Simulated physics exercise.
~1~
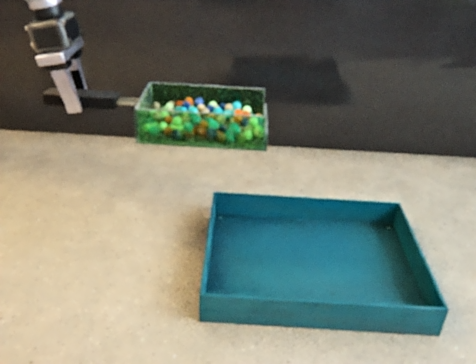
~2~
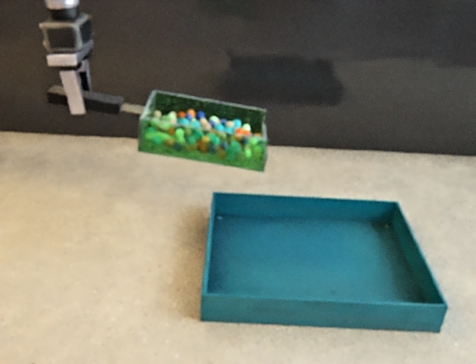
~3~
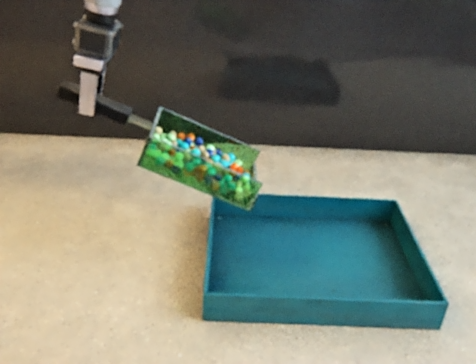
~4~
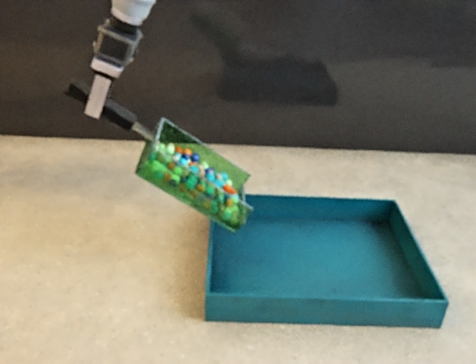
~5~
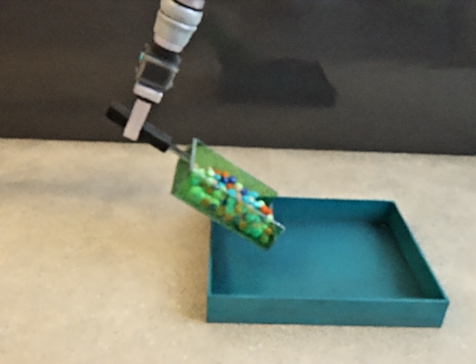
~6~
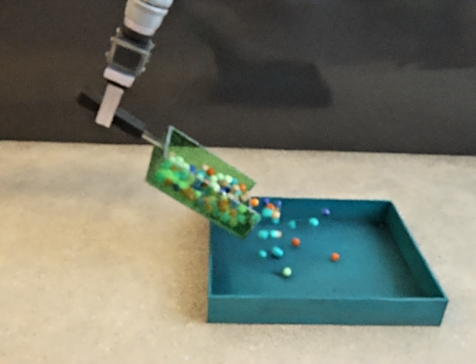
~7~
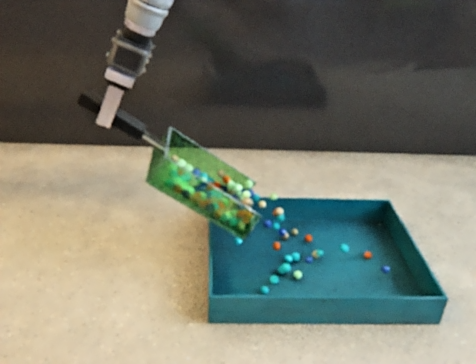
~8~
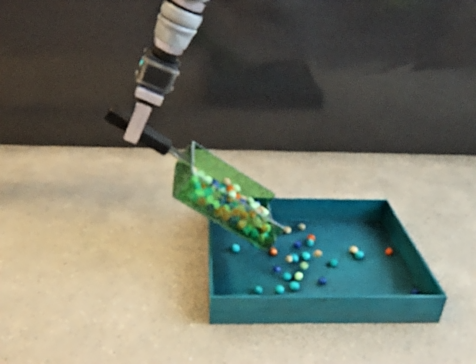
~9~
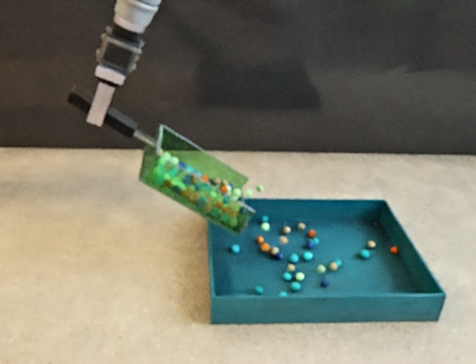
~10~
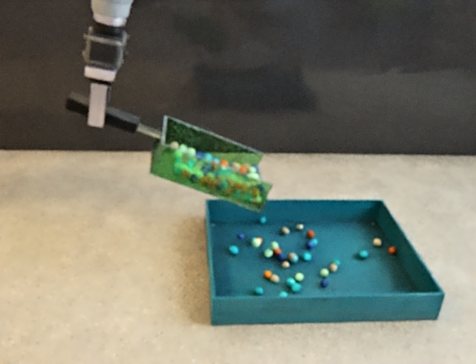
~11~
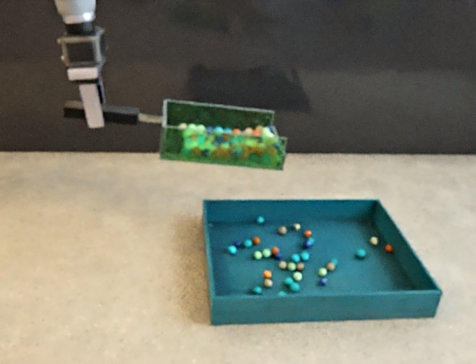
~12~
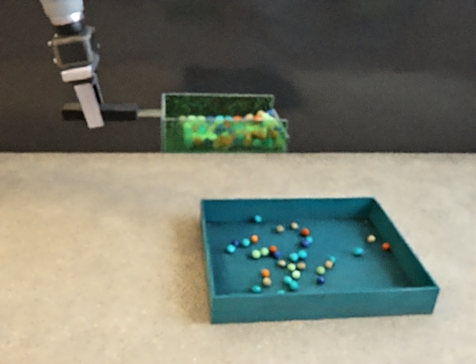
A robot arm tipped a clear green box of small colourful balls forward over a teal tray, jerked it back and forth so some spilled in, then levelled and raised it, leaving a scattering in the tray and most still in the box.
